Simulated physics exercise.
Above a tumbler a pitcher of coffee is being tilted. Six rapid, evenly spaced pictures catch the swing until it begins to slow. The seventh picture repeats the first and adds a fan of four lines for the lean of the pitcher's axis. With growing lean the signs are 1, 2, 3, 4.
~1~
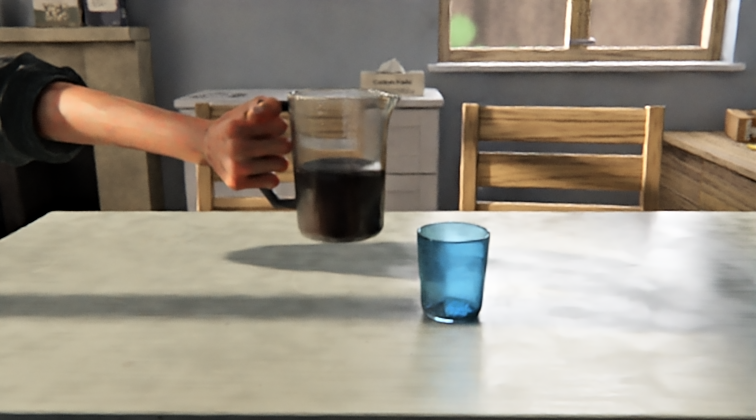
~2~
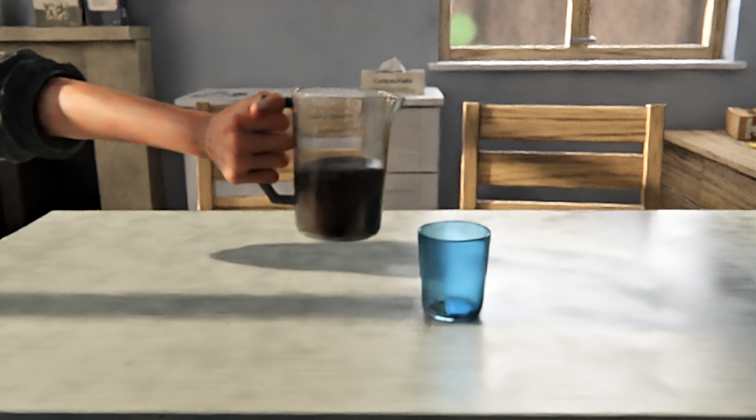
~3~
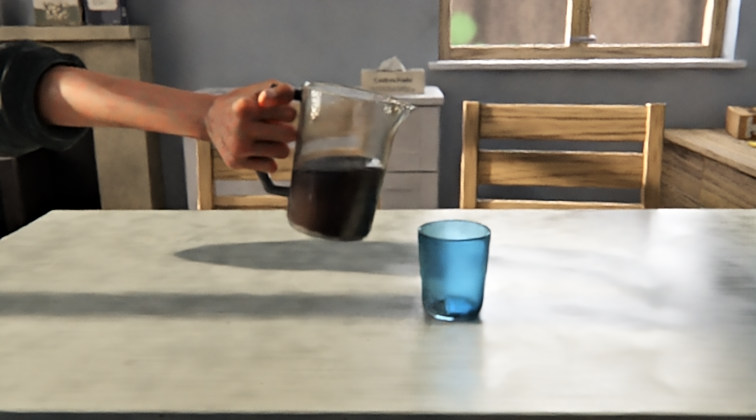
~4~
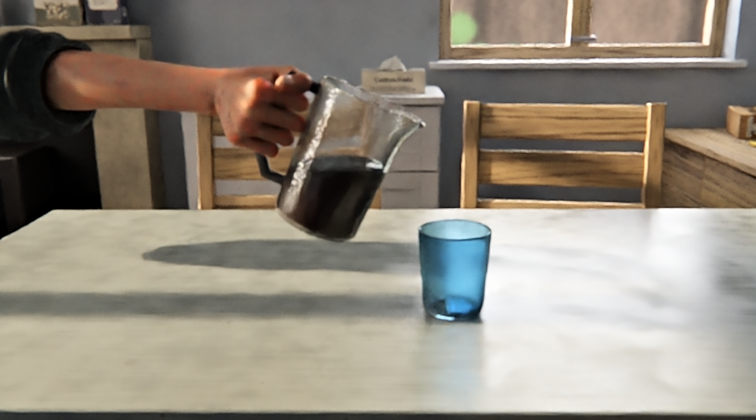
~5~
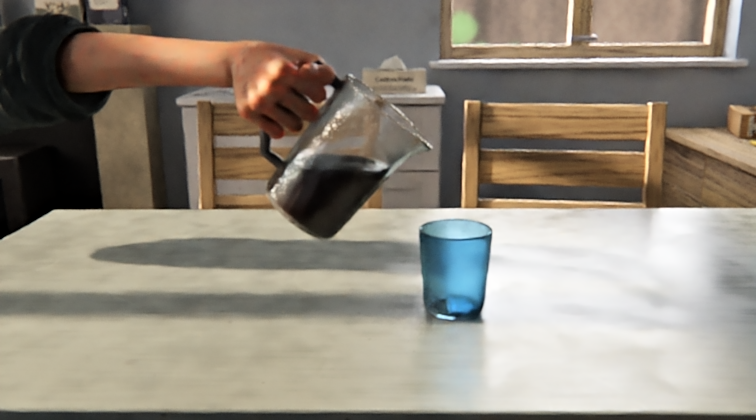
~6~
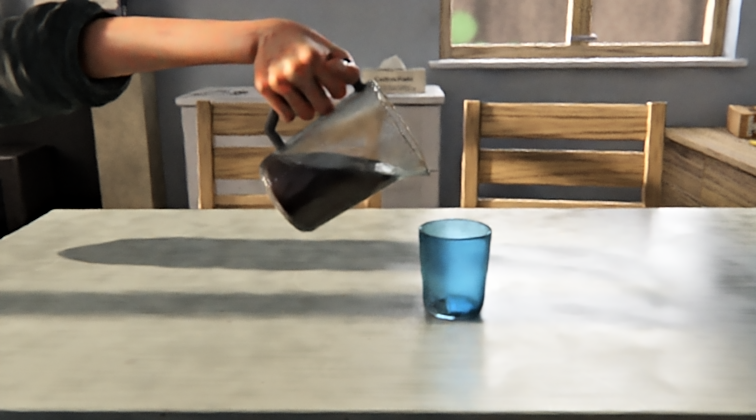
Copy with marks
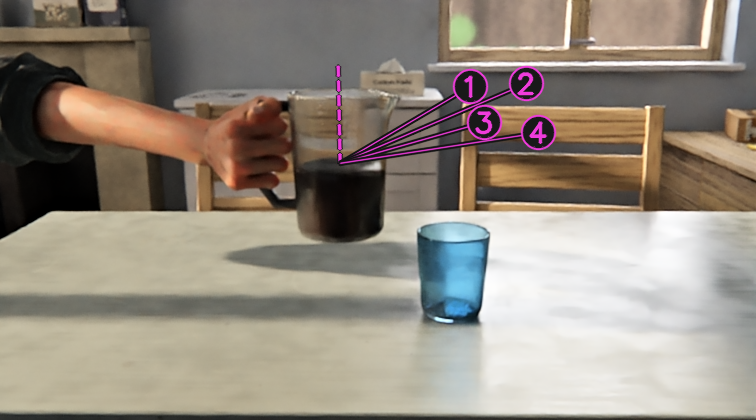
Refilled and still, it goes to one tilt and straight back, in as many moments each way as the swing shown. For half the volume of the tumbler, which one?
The best tilt is 3.
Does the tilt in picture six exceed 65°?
No, it does not.
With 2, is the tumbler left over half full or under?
Under.
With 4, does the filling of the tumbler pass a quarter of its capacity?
Yes.
In magenta, 1 at (455, 95); 2 at (511, 90); 3 at (468, 126); 4 at (521, 135).
If 1 is chosen, the tumbler ends with about 8 % of what it can hold.
If 2 is chosen, the tumbler ends with about 24 % of what it can hold.
If 3 is chosen, the tumbler ends with about 48 % of what it can hold.
If 4 is chosen, the tumbler ends with about 73 % of what it can hold.
